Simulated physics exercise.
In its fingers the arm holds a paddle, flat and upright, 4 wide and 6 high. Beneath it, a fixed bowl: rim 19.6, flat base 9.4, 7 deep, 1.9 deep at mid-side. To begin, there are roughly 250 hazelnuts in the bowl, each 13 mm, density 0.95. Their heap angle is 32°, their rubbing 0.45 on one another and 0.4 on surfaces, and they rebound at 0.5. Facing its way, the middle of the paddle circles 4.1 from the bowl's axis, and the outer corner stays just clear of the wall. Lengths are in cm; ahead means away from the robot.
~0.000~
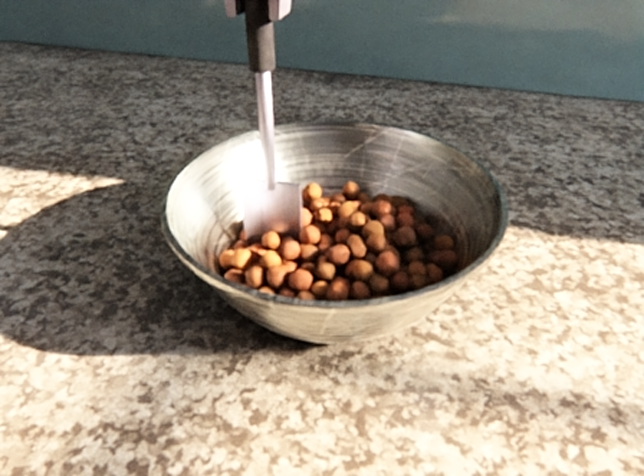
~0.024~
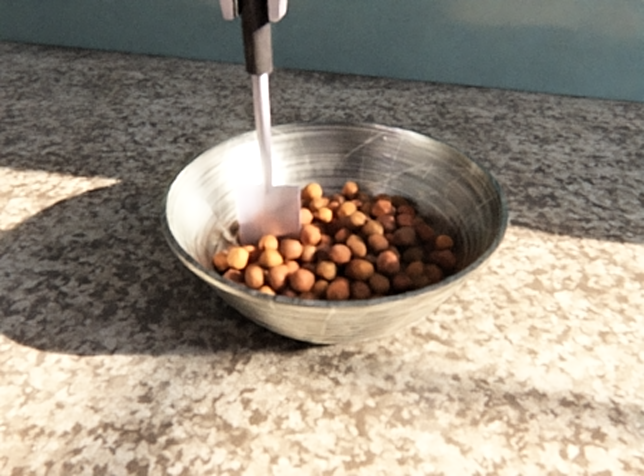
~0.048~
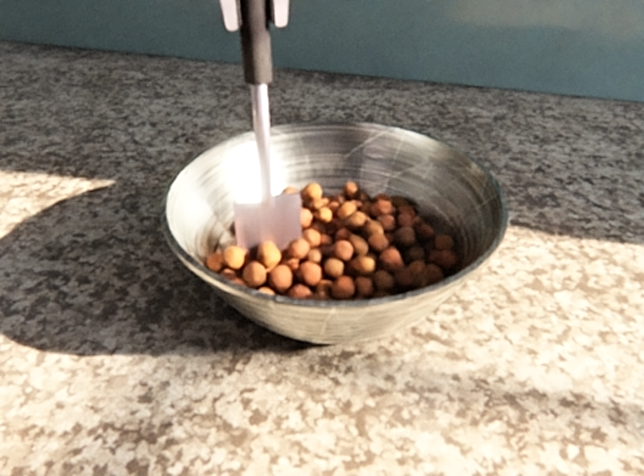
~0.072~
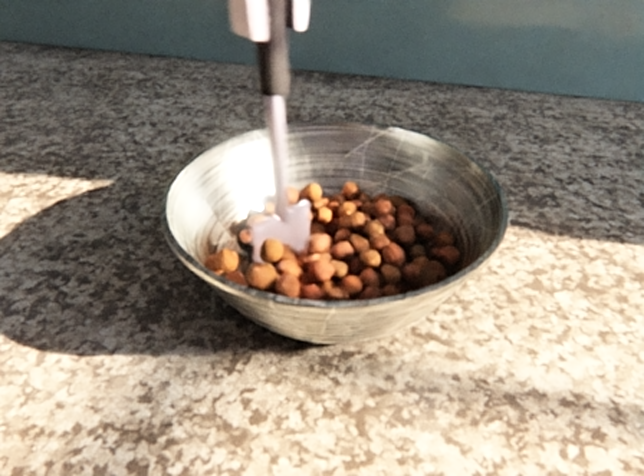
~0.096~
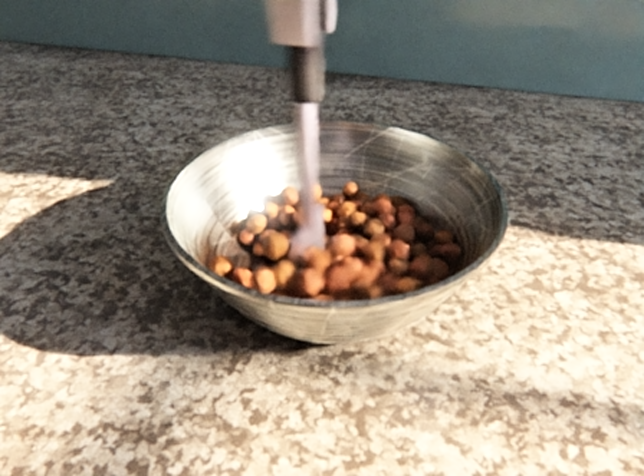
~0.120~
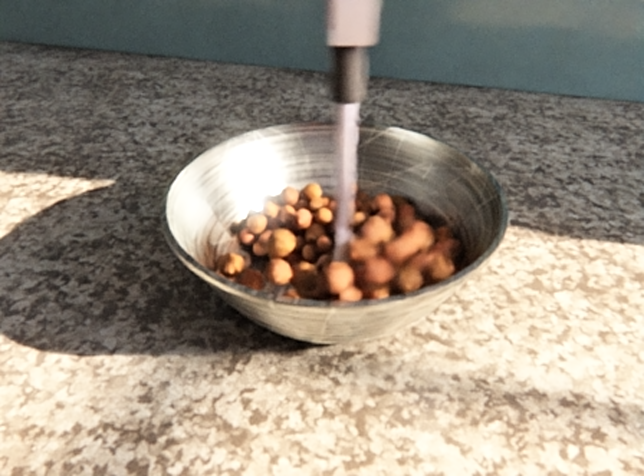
On a speckled stone countertop, a robotic arm holds a small pale paddle upright among hazelnuts in a grey metal bowl, edging it slightly toward the viewer, then turning and sweeping it rightward through the nuts, pushing them aside.
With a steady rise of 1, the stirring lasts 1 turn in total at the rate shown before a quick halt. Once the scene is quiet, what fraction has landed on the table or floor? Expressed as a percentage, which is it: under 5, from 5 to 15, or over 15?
The percentage is over 15.
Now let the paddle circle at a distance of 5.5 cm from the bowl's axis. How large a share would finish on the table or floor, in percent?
Close to 25 in a hundred then.
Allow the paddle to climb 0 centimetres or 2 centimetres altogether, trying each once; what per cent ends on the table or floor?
Some 25 and some 20 per cent.
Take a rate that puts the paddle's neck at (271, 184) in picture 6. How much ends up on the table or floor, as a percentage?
Some 0 %.
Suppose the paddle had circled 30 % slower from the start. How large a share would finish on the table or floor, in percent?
In that case, close to 10 in a hundred.
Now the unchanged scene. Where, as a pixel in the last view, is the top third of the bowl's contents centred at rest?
Somewhere close to (269, 254).
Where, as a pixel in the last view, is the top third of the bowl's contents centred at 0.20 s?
Upper-third centre: Approx. (441, 188) px.
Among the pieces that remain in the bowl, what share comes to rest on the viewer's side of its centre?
I'd say around 55 per cent.
By 0.20 s, 202° round, highest piece 12 above the table; 233 in the bowl, 14 in flight or on the tool.
By 0.28 s, 292° round, highest piece 13 above the table; 207 in the bowl, 2 on the table or floor, 38 in flight or on the tool.
By 0.52 s, 0° round, highest piece 6 above the table; 186 in the bowl, 58 on the table or floor, 3 in flight or on the tool.
By 1.22 s, 0° round, highest piece 6 above the table; 186 in the bowl, 61 on the table or floor.
Final count, 186 in the bowl, 61 on the table or floor. That is 25 % on the table or floor.
